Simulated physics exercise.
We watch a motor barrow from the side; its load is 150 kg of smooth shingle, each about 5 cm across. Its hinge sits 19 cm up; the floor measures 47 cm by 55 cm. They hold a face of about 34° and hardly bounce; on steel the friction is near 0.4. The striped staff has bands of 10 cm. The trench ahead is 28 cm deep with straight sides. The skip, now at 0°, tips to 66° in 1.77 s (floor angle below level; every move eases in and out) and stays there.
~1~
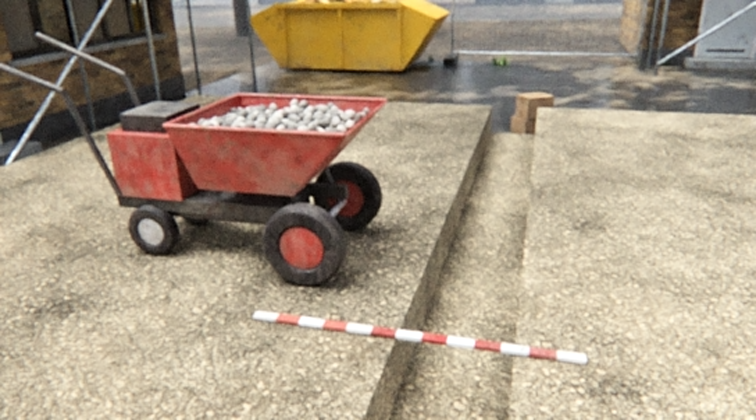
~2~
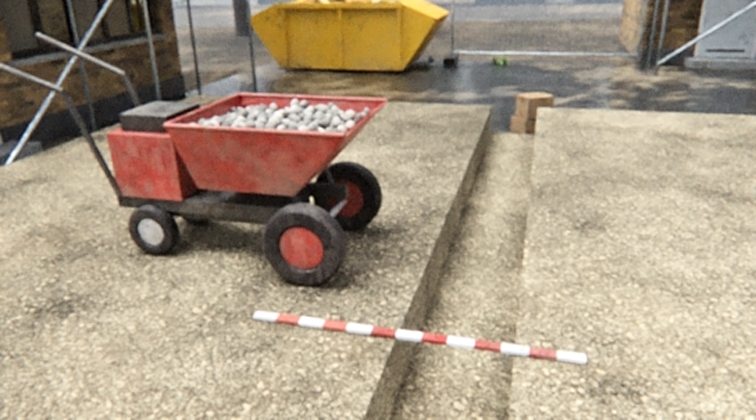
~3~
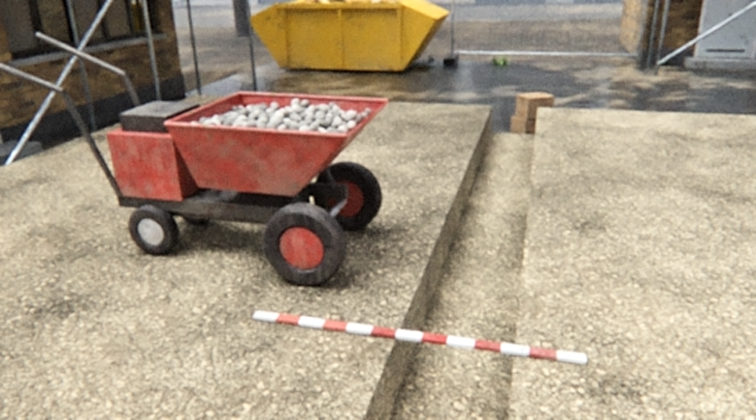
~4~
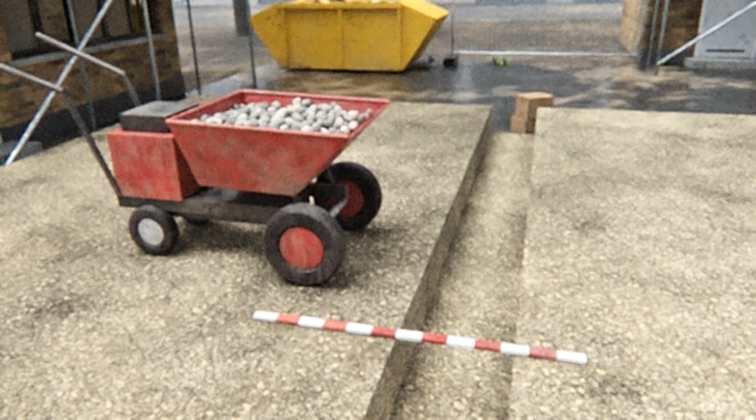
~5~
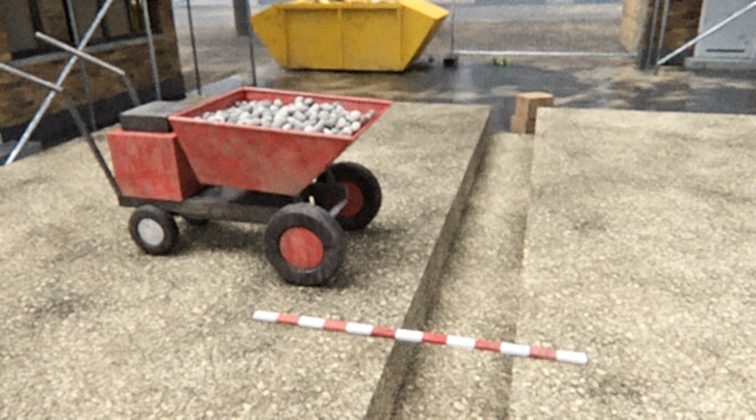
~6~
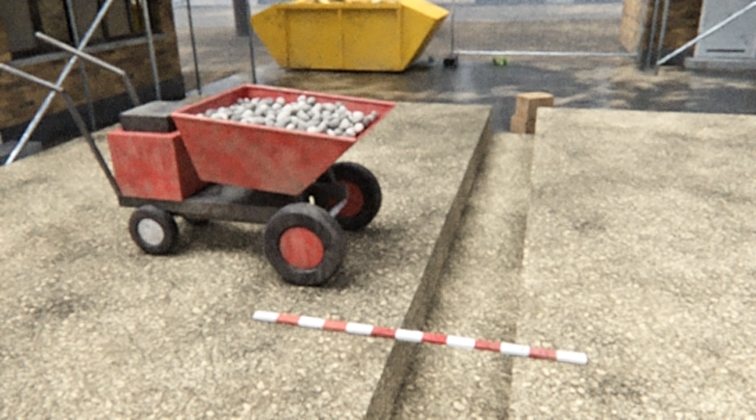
The video shows a red motor barrow loaded with smooth grey stones, standing beside a straight trench with a red-and-white striped staff lying across its edge. The barrow's skip slowly tilts slightly forward to the right, while everything else stays still.
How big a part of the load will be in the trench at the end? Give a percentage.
Roughly 99 per cent ends in the trench.
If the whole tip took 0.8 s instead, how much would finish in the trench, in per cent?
Then about 90 per cent.
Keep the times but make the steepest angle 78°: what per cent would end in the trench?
Then about 100 per cent.
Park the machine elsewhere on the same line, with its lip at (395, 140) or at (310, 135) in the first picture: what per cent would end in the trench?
First some 55, then 100 per cent.
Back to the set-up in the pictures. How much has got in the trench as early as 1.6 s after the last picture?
About 55 per cent by then.
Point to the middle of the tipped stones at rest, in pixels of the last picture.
Around (481, 303).
Then, 1.0 s after the last picture the floor is at 56°, 99 % in the skip, 1 % in the trench; the foremost stones are at (453, 216).
Then, 1.6 s after the last picture the floor is at 66°, 46 % in the skip, 54 % in the trench; the foremost stones are at (520, 292).
Then, 1.9 s after the last picture the floor is at 66°, 19 % in the skip, 80 % in the trench, 1 % past the trench; the foremost stones are at (569, 272).
Then, 3.9 s after the last picture the floor is at 66°, 0 % in the skip, 99 % in the trench, 1 % past the trench; the foremost stones are at (607, 281).
